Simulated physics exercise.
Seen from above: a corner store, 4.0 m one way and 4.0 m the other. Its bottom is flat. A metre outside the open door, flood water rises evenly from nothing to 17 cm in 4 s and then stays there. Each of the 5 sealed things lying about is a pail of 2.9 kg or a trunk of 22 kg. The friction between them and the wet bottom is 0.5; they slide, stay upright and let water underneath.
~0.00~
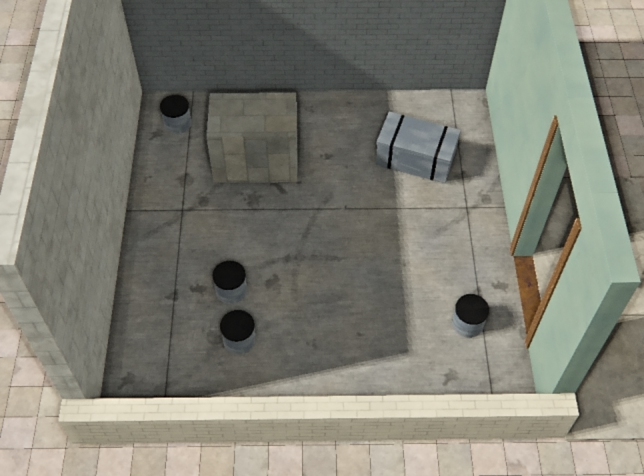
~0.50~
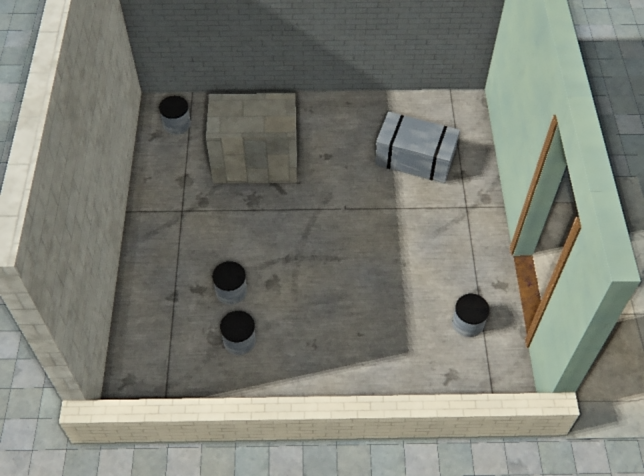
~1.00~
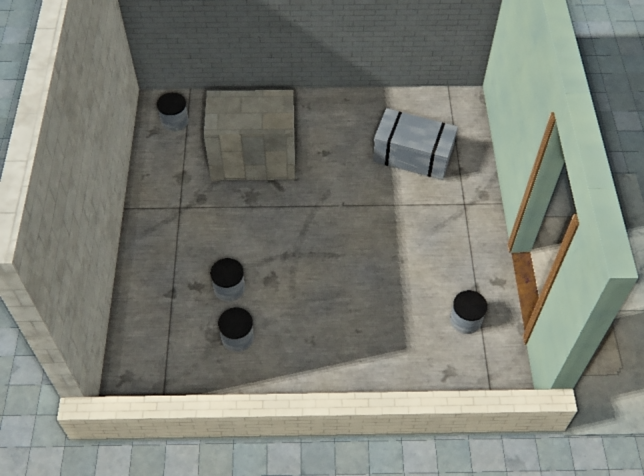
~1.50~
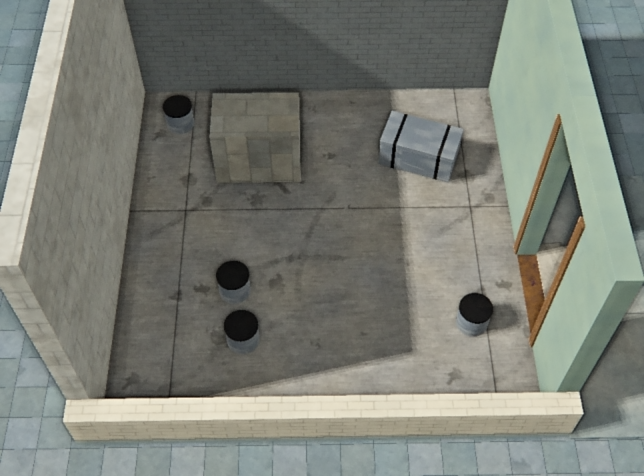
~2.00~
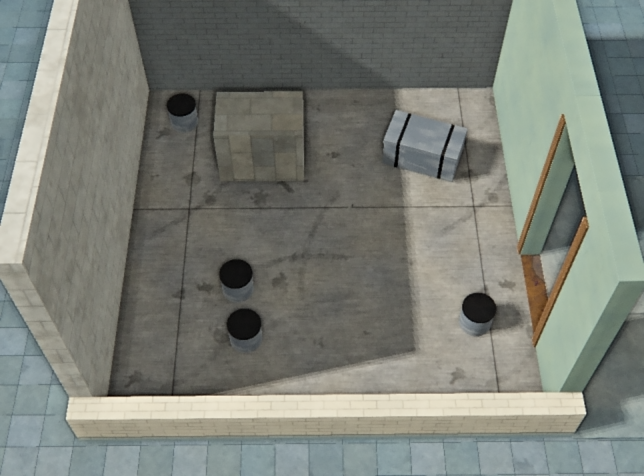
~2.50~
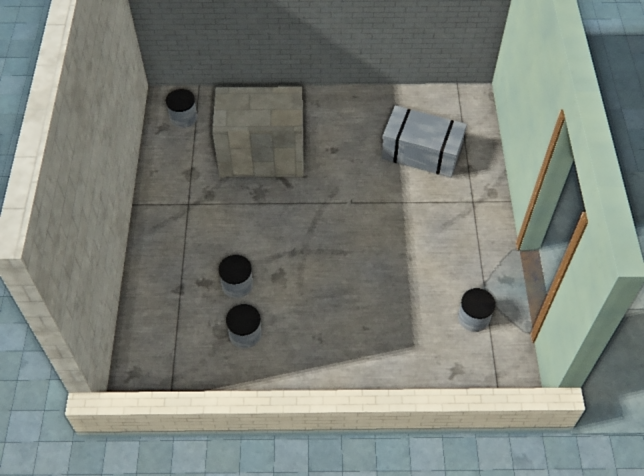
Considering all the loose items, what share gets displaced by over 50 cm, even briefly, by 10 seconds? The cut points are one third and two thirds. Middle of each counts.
It falls between one third and two thirds.
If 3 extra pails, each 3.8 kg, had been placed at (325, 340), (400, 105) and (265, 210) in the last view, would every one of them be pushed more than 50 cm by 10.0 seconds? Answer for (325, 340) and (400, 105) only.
One by one: Above; below.
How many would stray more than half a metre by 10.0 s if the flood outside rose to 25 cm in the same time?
4.
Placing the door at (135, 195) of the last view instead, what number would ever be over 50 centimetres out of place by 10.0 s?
2.
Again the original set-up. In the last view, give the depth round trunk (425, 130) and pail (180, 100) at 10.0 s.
Roughly 1 and 5 cm.
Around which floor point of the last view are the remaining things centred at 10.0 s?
Near (221, 226).
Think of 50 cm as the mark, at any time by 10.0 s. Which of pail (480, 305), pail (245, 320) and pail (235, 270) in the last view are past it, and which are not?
In that order: Above the mark, above the mark, above the mark.
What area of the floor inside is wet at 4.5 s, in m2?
Roughly 5.5 m2.
After 3.5 s 0 of 5 are over 50 cm from their spots; 0 afloat.
After 4.5 s 1 of 5 are over 50 cm from their spots; 0 afloat.
After 7.0 s 3 of 5 are over 50 cm from their spots; 2 afloat.
After 10.0 s 3 of 5 are over 50 cm from their spots, and 3 have been at some point; 4 afloat.
